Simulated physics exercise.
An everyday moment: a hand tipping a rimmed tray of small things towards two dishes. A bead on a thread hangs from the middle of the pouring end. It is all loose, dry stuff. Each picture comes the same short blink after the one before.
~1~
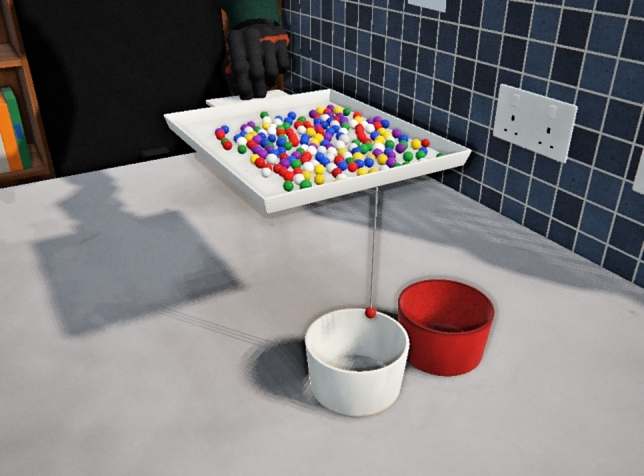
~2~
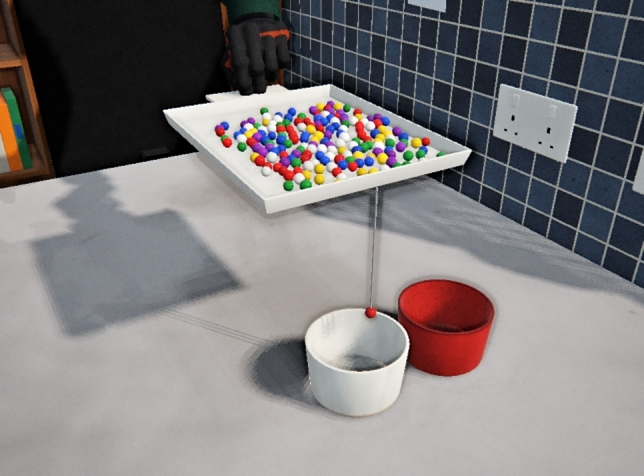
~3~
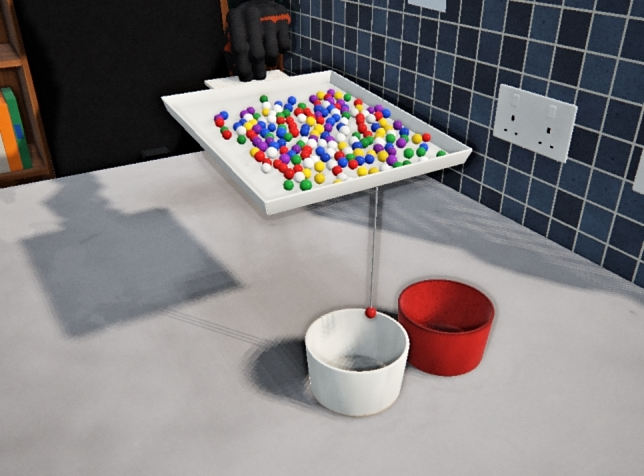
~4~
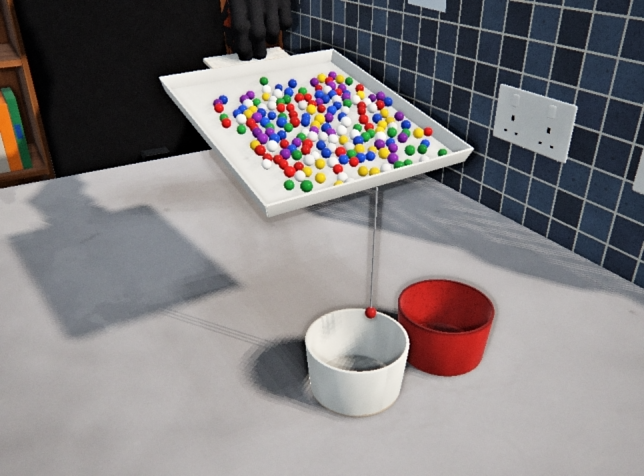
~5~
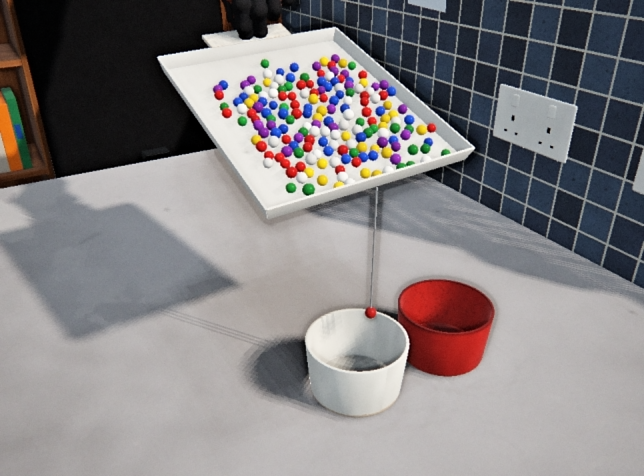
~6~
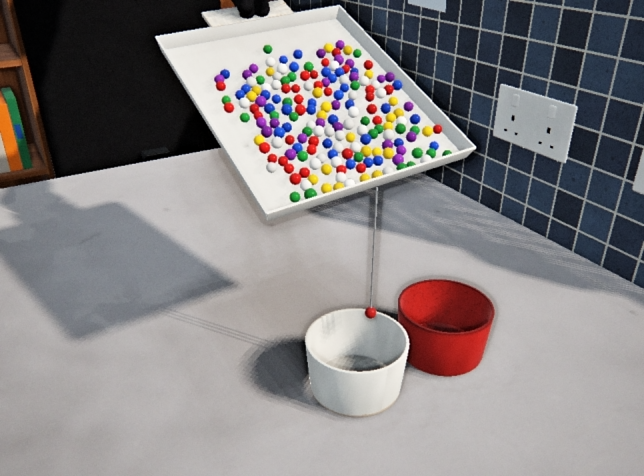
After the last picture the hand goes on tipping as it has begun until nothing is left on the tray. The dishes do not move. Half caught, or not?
In the dishes lies only the smaller part of it.
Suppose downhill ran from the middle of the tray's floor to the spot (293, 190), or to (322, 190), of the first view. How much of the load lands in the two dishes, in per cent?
The first gives 10 %, the second 20 %.
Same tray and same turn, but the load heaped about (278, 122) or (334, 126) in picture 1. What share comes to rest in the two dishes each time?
Roughly 10 per cent, and 20 per cent.
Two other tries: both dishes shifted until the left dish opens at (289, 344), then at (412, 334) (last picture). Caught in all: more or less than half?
The first try: Below a half. The second: Under half.
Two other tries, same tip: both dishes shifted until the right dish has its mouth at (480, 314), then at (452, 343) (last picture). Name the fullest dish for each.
At the first place the left-hand dish, at the second the left dish.
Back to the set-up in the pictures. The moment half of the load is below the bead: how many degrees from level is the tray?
Roughly 90°.
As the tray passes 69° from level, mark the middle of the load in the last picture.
Roughly at (346, 192).
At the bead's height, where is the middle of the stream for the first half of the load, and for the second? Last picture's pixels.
Around (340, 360) and then (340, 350).
Soon after the last picture, tray tipped steeply; about two thirds on the tray; a stray few in the left dish; a small part outside both; about a quarter in the air.
A little later, tray tipped past a quarter turn; a small part in the left dish; about two thirds outside both; about a quarter in the air.
Later still, tray tipped past a quarter turn; about a quarter in the left dish; most outside both.
By the end, tray tipped past a quarter turn; about a quarter in the left dish; none in the right dish; most outside both.
